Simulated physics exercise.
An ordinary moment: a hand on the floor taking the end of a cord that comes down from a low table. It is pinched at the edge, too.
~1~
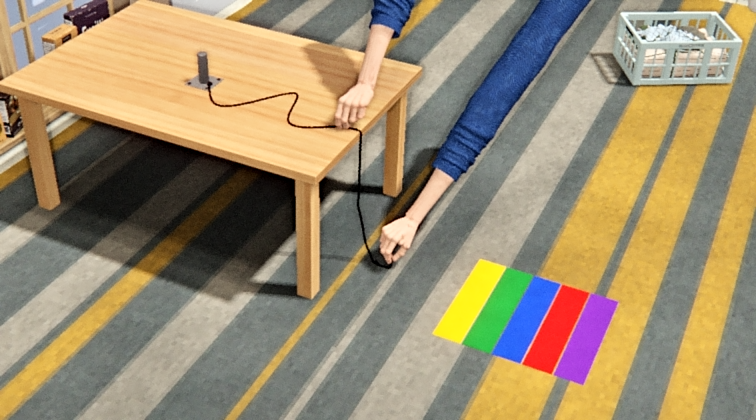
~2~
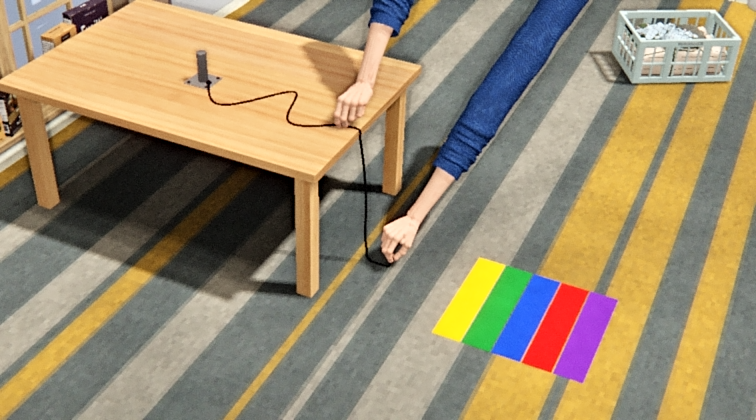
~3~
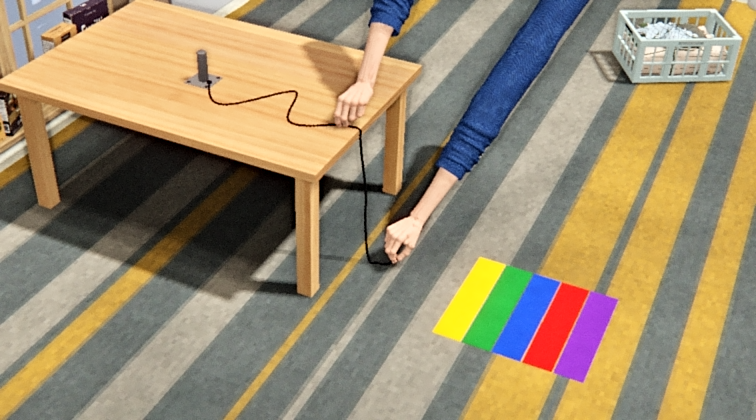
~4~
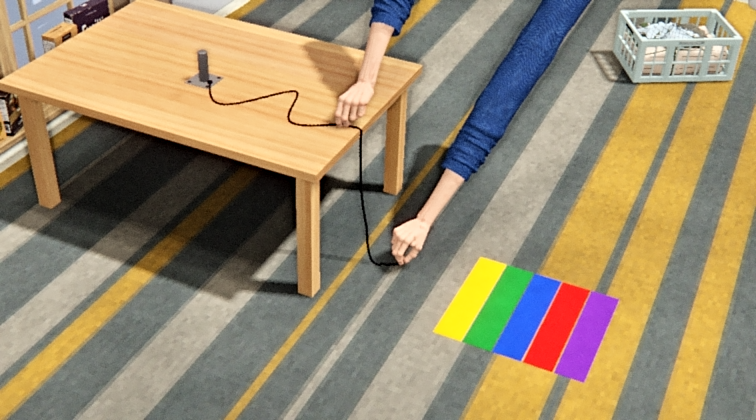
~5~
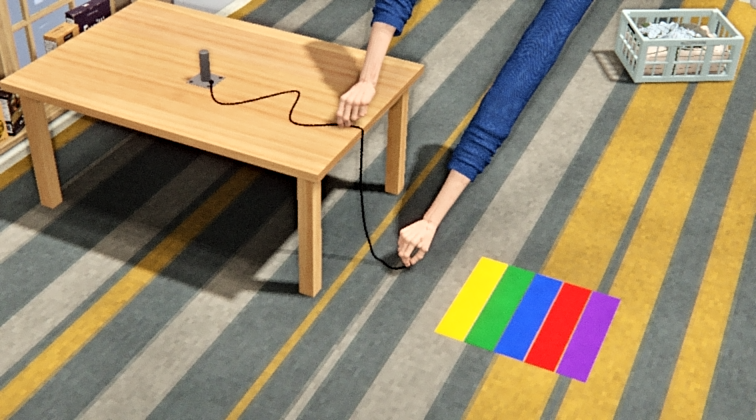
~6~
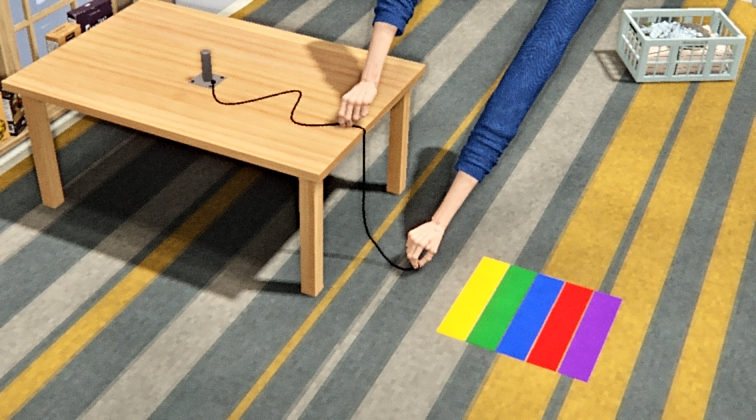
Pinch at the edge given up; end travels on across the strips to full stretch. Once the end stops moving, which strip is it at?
It is at the purple strip.
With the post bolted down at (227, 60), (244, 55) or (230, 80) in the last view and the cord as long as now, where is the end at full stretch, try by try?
First close to (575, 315), next close to (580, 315), last close to (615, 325).
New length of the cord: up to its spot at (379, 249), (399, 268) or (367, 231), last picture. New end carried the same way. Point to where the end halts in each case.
One spot per try: (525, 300), (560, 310), and (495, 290).
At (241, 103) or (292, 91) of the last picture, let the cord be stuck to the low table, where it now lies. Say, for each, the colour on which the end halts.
Red; blue.
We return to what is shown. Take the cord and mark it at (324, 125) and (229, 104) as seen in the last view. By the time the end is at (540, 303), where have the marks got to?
One lands at (379, 170), the other at (256, 98).
A little later, end near (540, 303); over blue.
Next, end near (573, 313); over red.
When it is tight, end near (591, 319); over purple. Over purple.
